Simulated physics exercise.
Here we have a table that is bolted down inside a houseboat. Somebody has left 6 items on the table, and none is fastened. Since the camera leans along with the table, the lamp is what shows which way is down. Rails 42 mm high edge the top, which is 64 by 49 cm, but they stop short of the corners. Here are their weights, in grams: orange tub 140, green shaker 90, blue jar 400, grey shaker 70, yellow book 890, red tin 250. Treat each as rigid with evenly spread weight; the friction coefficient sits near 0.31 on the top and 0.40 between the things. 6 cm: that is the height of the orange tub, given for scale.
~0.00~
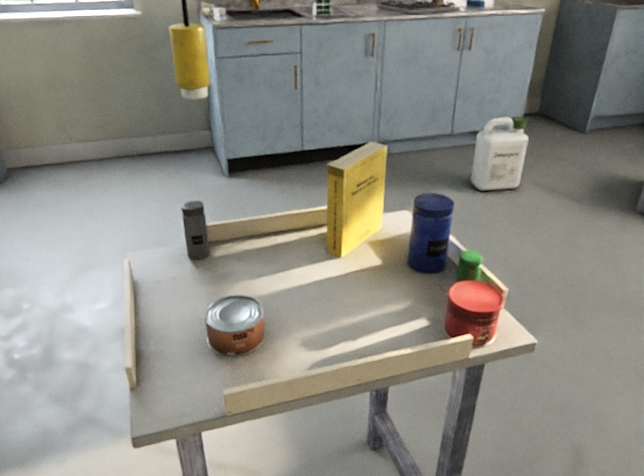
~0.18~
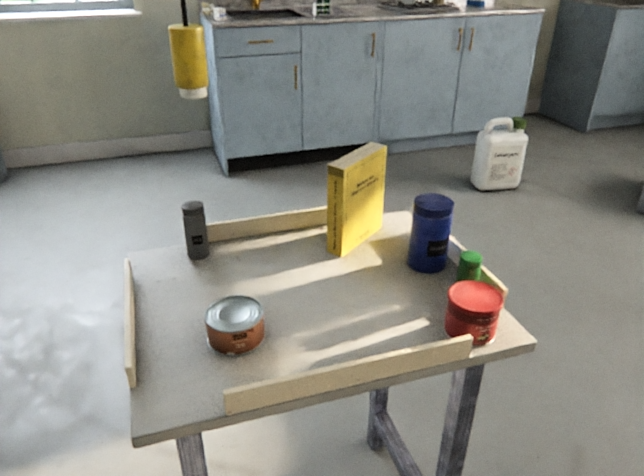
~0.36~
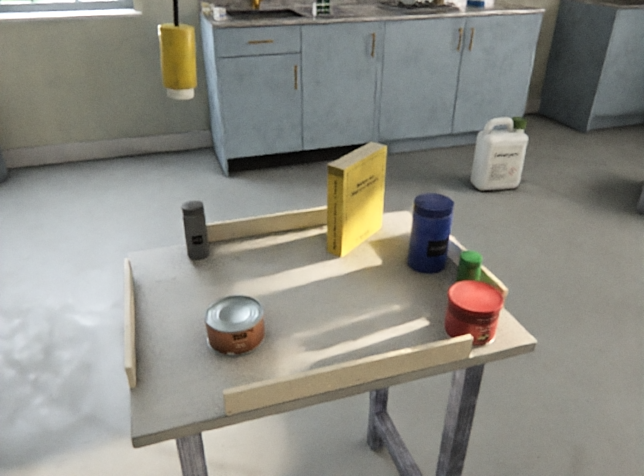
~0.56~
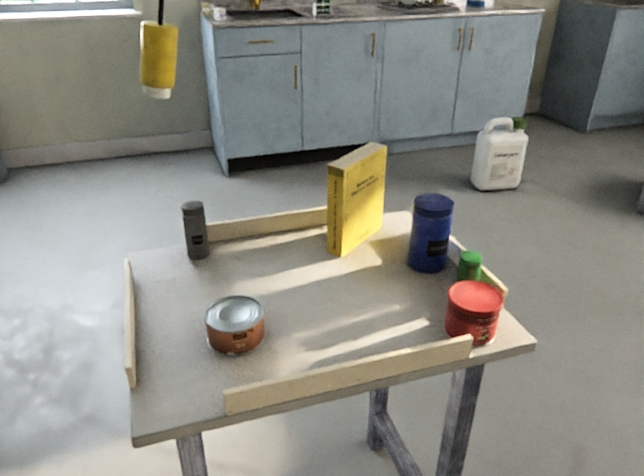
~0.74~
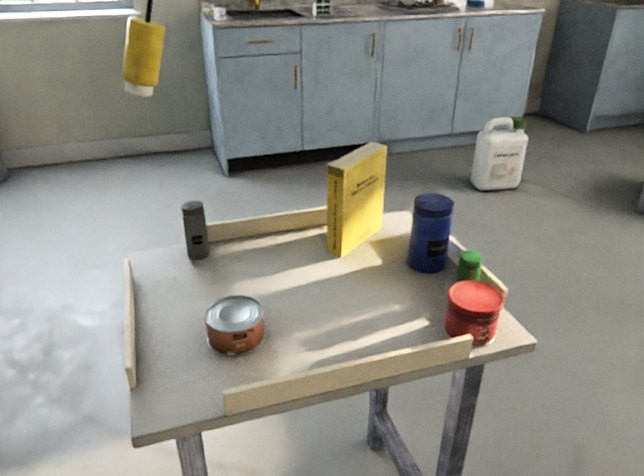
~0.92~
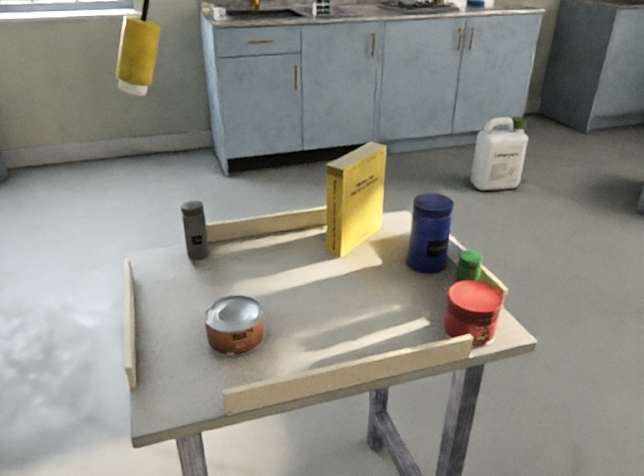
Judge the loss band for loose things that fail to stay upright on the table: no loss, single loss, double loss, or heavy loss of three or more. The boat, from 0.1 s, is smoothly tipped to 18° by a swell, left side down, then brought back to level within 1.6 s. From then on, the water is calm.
Oh, nothing at all goes over or off.
After 1.02 s, floor tilted 17°, left side down.
After 1.12 s, floor tilted 15°, left side down.
After 1.32 s, floor tilted 8°, left side down.
After 1.92 s, boat level.
At rest (2.2 s), all 6 in place, give or take 5 cm. In the last view, orange tub near (233, 325), green shaker near (467, 277).
